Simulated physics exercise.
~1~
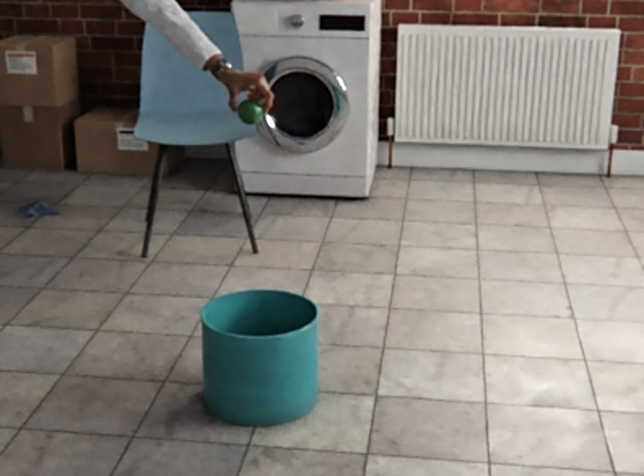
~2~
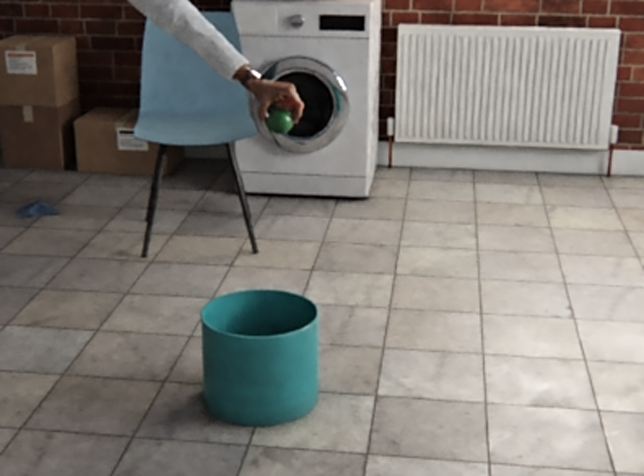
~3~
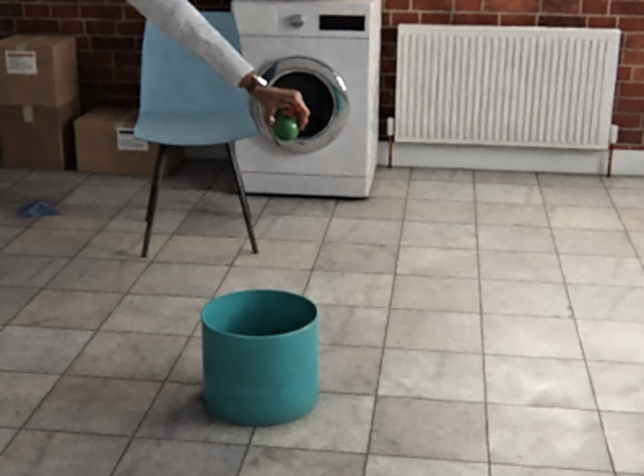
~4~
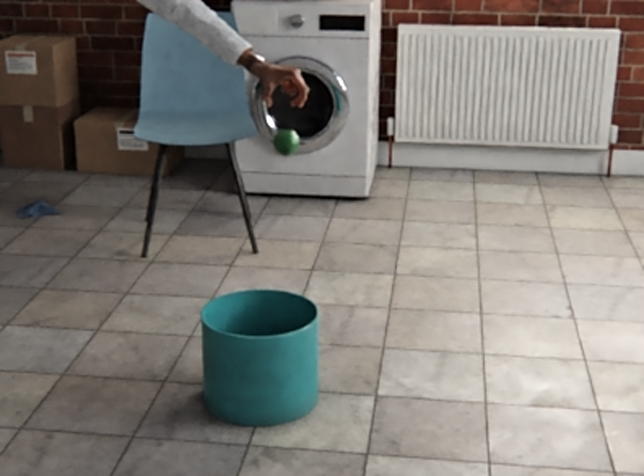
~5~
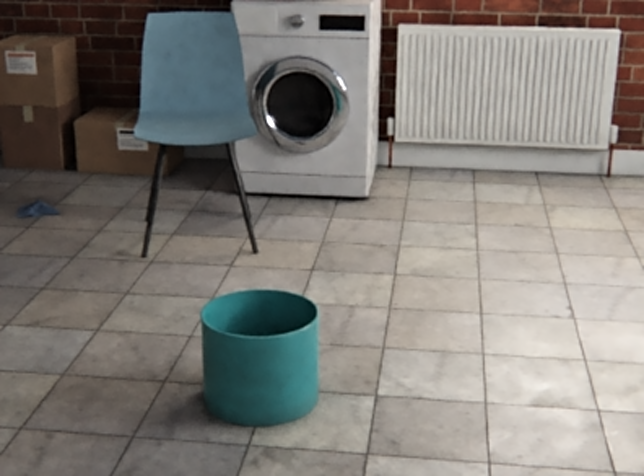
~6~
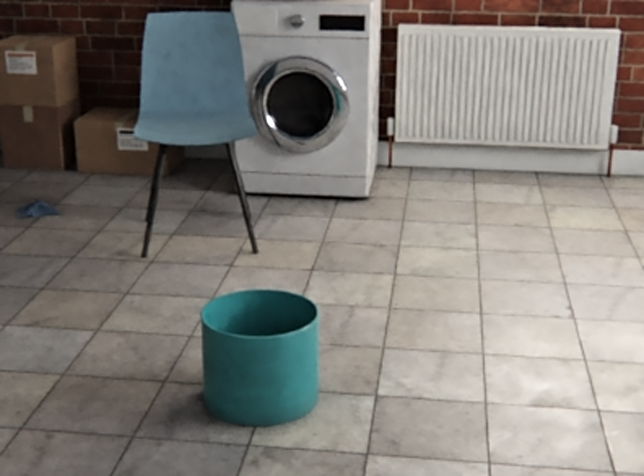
A round green object moves right in a hand, is released and drops into a bucket.
